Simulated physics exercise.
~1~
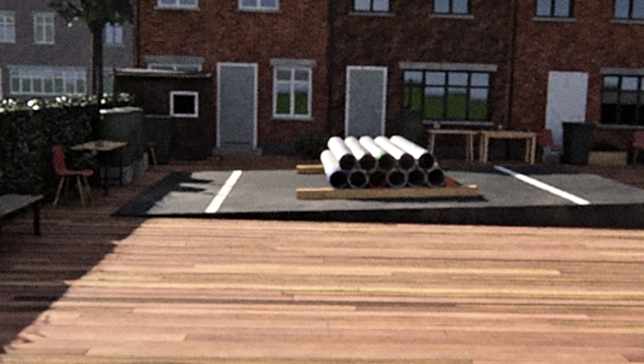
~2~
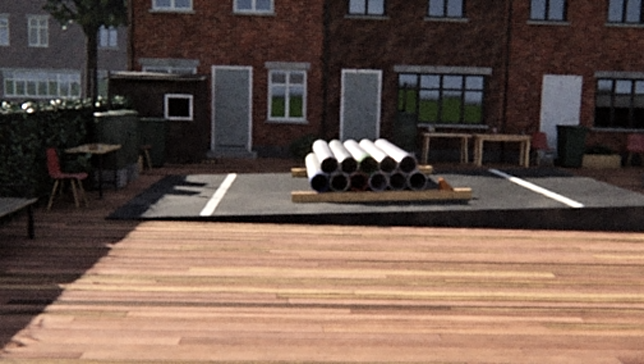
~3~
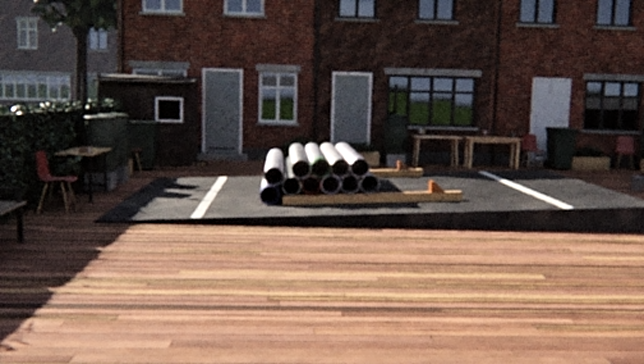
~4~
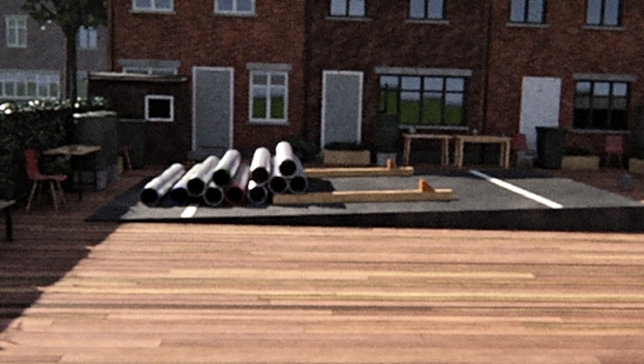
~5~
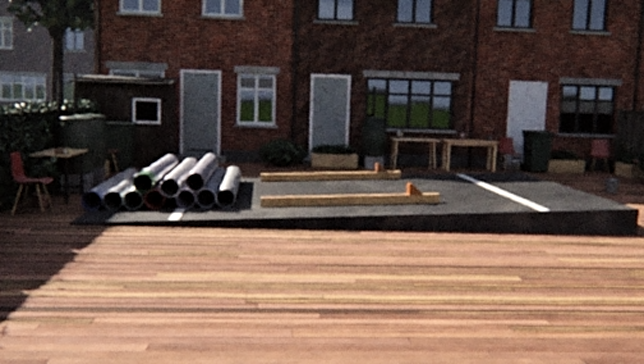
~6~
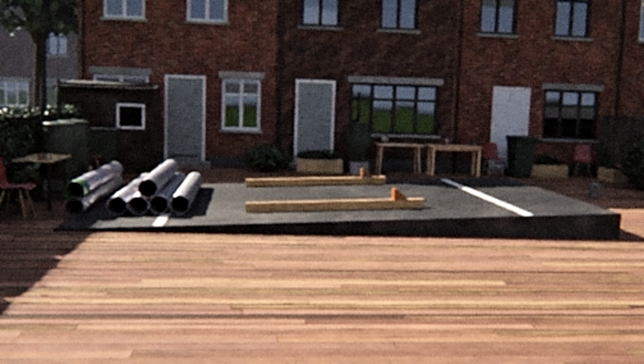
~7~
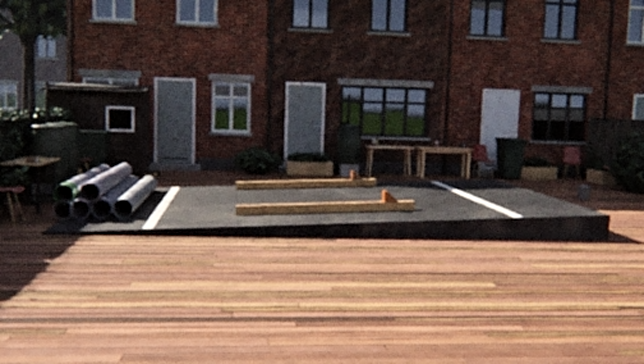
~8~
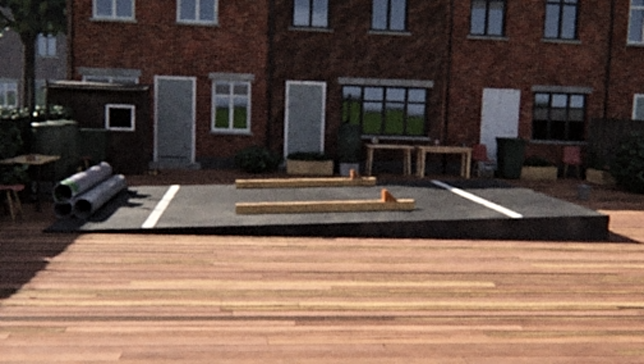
In a paved yard before a row of brick terraced houses, a stack of steel pipes rests on two wooden bearers across a dark asphalt pad, their open ends facing the viewer. The stack shifts left as the view pans slowly right. Its lower pipes roll off the bearers and the upper ones drop among them, spreading into a low, uneven heap. The pipes keep rolling left over the white line, leaving the bearers bare. They bunch near the pad's left edge, then pass from sight until only a couple remain in view beyond the line.
